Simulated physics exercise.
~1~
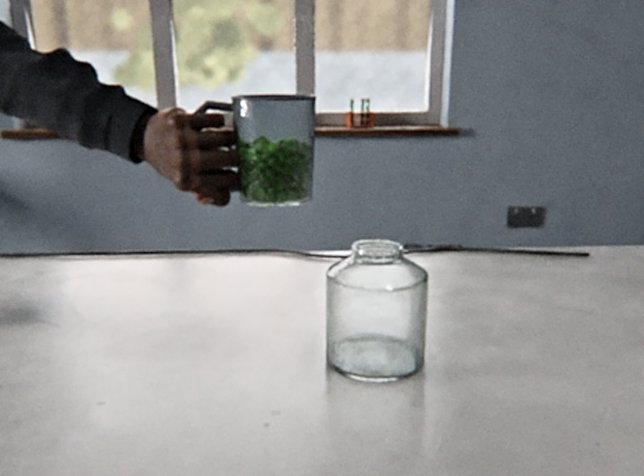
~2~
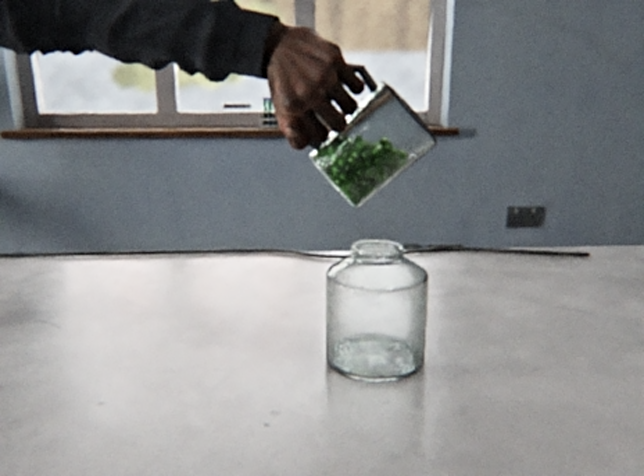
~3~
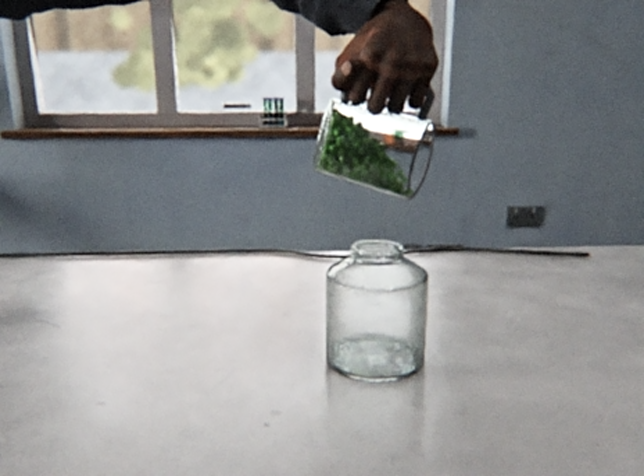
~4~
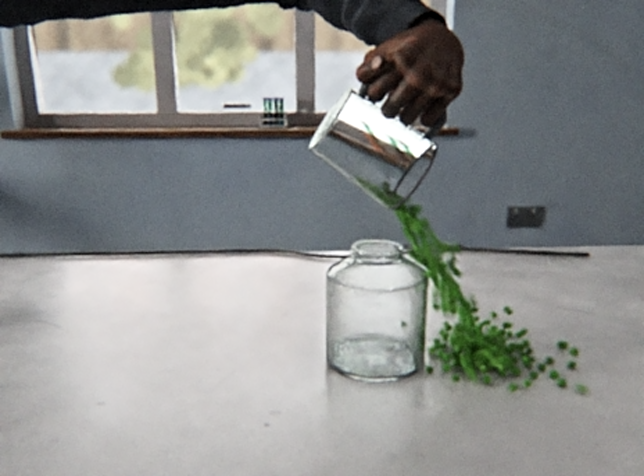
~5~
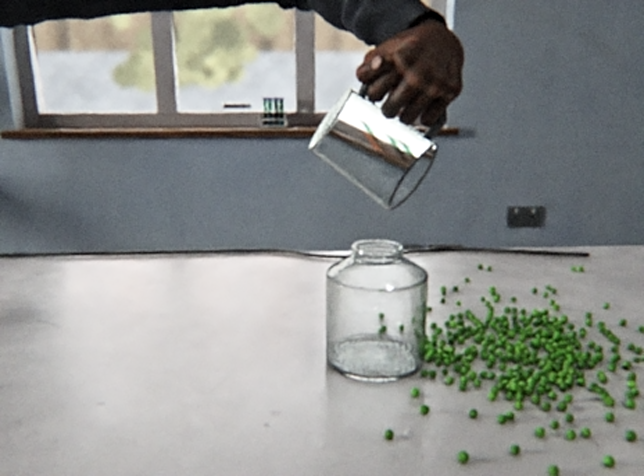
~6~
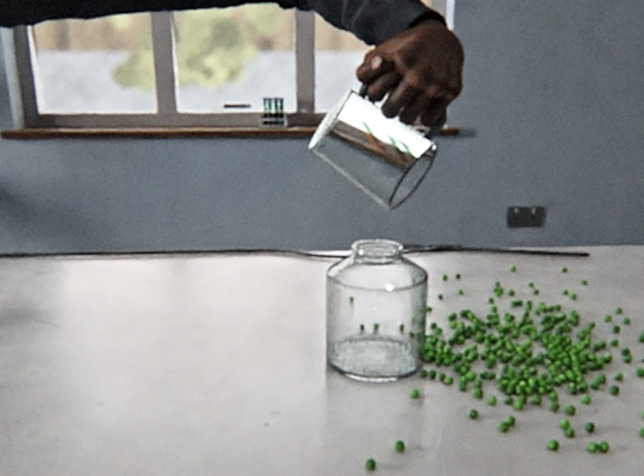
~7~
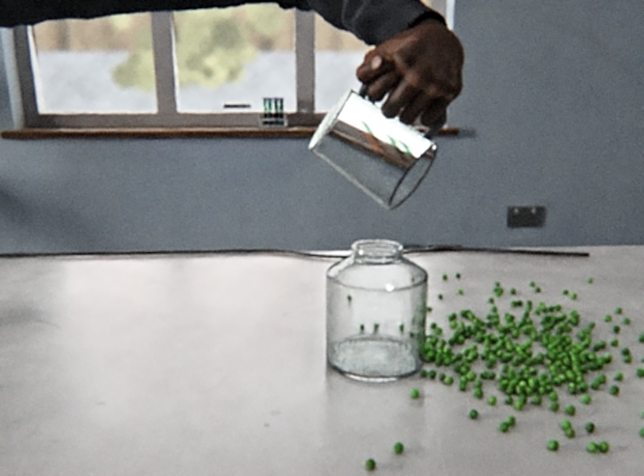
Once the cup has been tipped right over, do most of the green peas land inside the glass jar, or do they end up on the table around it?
They end up on the table, mostly spread out to the right of the jar, with hardly any in the jar or left in the cup.
